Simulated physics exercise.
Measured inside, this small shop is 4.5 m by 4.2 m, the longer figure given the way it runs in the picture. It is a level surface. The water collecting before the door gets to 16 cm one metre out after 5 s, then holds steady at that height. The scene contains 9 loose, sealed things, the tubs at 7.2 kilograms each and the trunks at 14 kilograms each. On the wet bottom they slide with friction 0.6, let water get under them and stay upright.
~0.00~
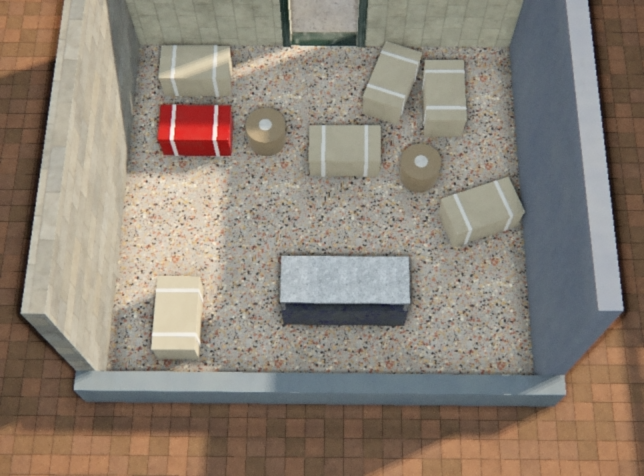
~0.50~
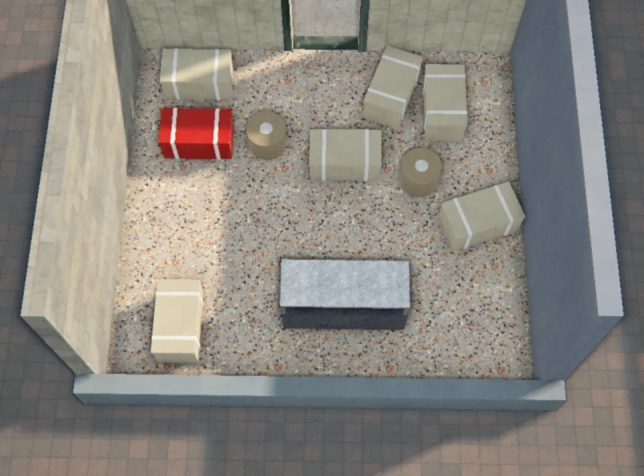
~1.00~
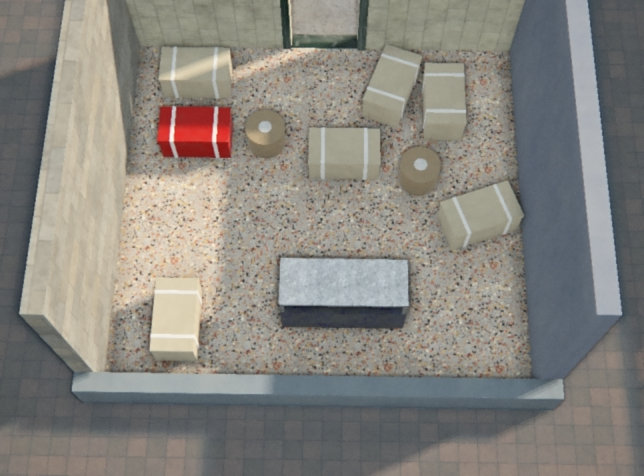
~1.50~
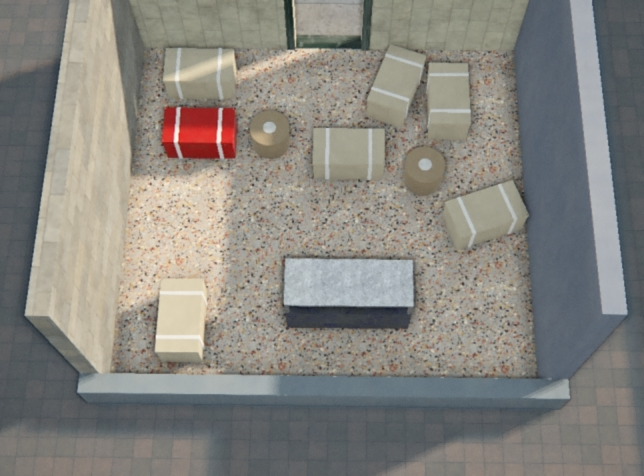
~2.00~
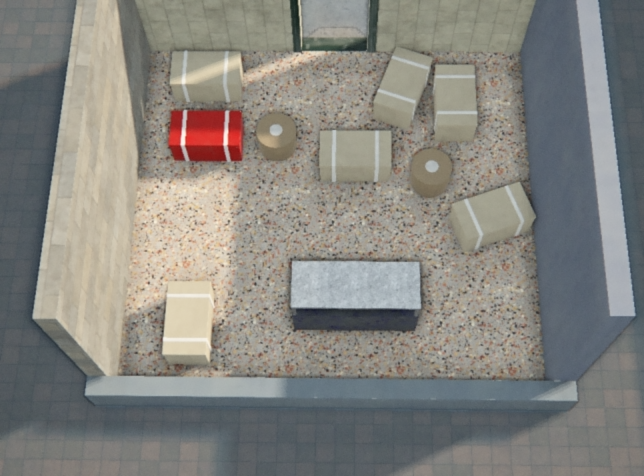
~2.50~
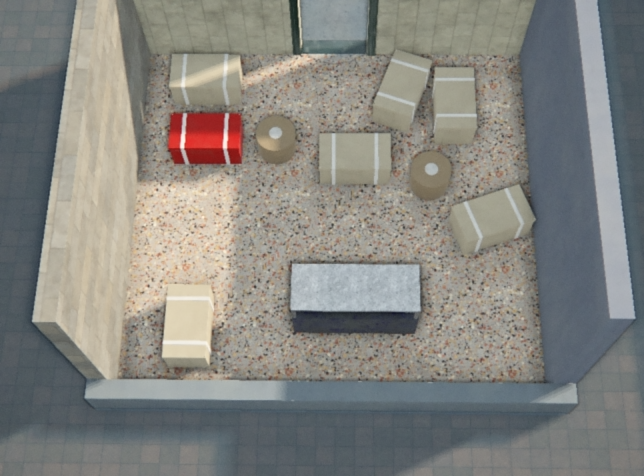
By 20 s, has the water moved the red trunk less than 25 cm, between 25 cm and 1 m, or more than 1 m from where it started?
My guess is it creeps a short stretch.
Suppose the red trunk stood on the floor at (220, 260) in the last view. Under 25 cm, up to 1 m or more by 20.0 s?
Looks like it is swept a long way.
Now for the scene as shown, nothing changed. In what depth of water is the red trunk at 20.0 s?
Near 6 cm deep.
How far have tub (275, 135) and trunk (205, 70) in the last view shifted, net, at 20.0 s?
They've ended up 120 cm and 50 cm away, in that order.
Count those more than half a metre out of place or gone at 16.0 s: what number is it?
By that point, 4.
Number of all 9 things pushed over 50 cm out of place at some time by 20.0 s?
That comes to 5.
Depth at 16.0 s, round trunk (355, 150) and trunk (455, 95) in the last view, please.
7 and 4 cm.
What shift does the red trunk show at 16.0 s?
By that time, close to 50 cm.
After 4.0 s the red trunk is near (205, 131), 0.0 m from its start, aground; 0 afloat.
After 9.0 s the red trunk is near (205, 131), 0.0 m from its start, aground; 0 afloat.
After 16.0 s the red trunk is near (208, 90), 0.5 m from its start, afloat; 8 afloat.
After 20.0 s the red trunk is near (232, 91), 0.6 m from its start, afloat; 8 afloat.
